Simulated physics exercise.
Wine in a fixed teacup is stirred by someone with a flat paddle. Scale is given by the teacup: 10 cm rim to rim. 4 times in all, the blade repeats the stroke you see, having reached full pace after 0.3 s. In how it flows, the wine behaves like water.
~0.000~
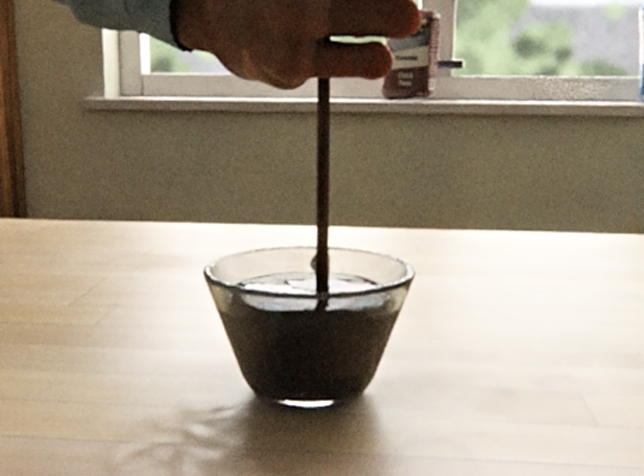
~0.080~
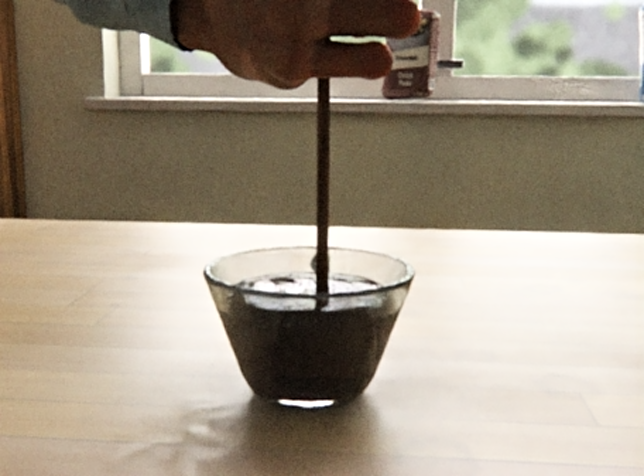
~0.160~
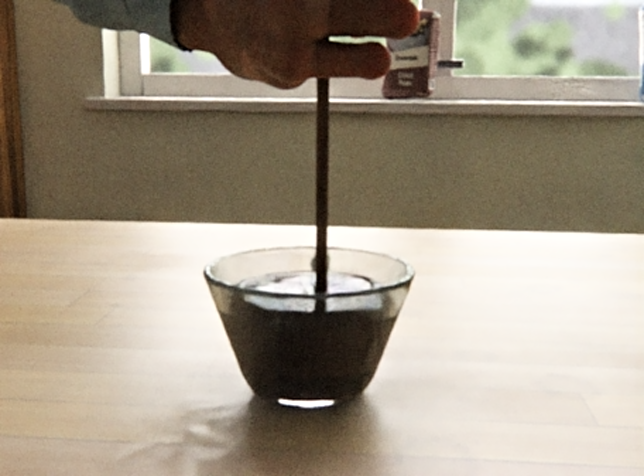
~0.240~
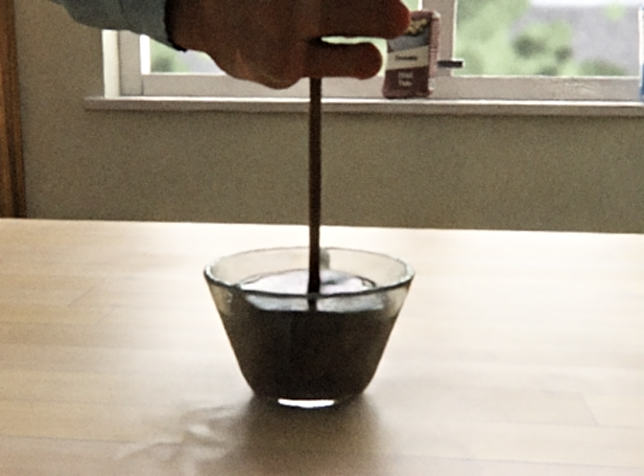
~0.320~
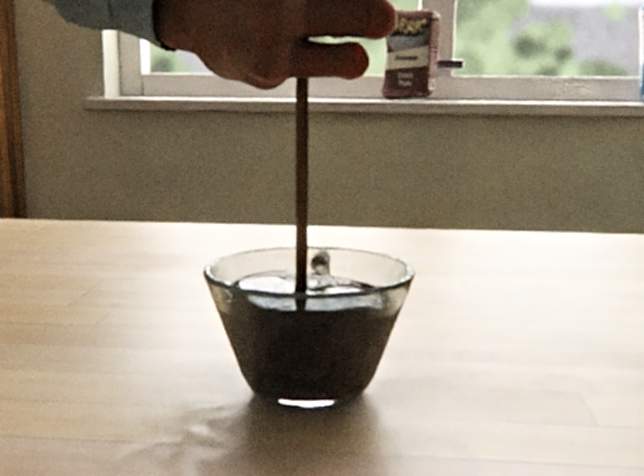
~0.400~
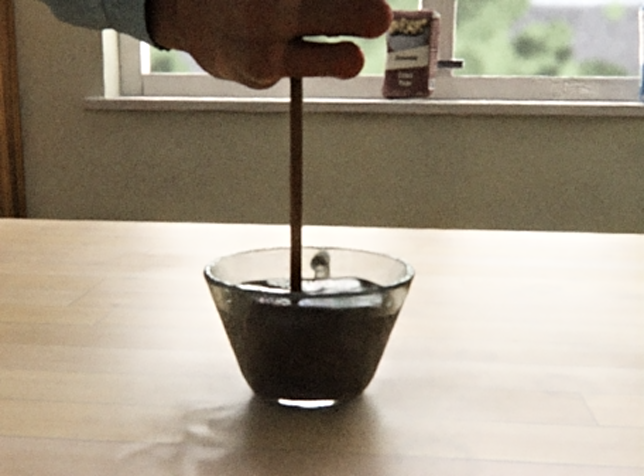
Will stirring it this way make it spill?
You'll get away clean.
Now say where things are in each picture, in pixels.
The stem is at (324, 123); surface from (221, 289) to (398, 295); the rim runs from (209, 269) to (412, 276), in the first frame.
The stem is at (324, 123); surface from (222, 290) to (398, 294), in the second frame.
The stem is at (323, 122); surface from (223, 290) to (397, 296), in the third frame.
The stem is at (315, 122); surface from (221, 289) to (397, 298), in the fourth frame.
The stem is at (302, 122); surface from (223, 286) to (397, 296), in the fifth frame.
The stem is at (296, 122); surface from (221, 284) to (398, 295), in the sixth frame.
Then, 0.85 s in, 0 ml is over the rim.
Then, 1.30 s in, 0 ml is over the rim.
Then, 1.76 s in, 0 ml is over the rim.
Then, 2.21 s in, 0 ml is over the rim.
Finally, 0 ml is over the rim.
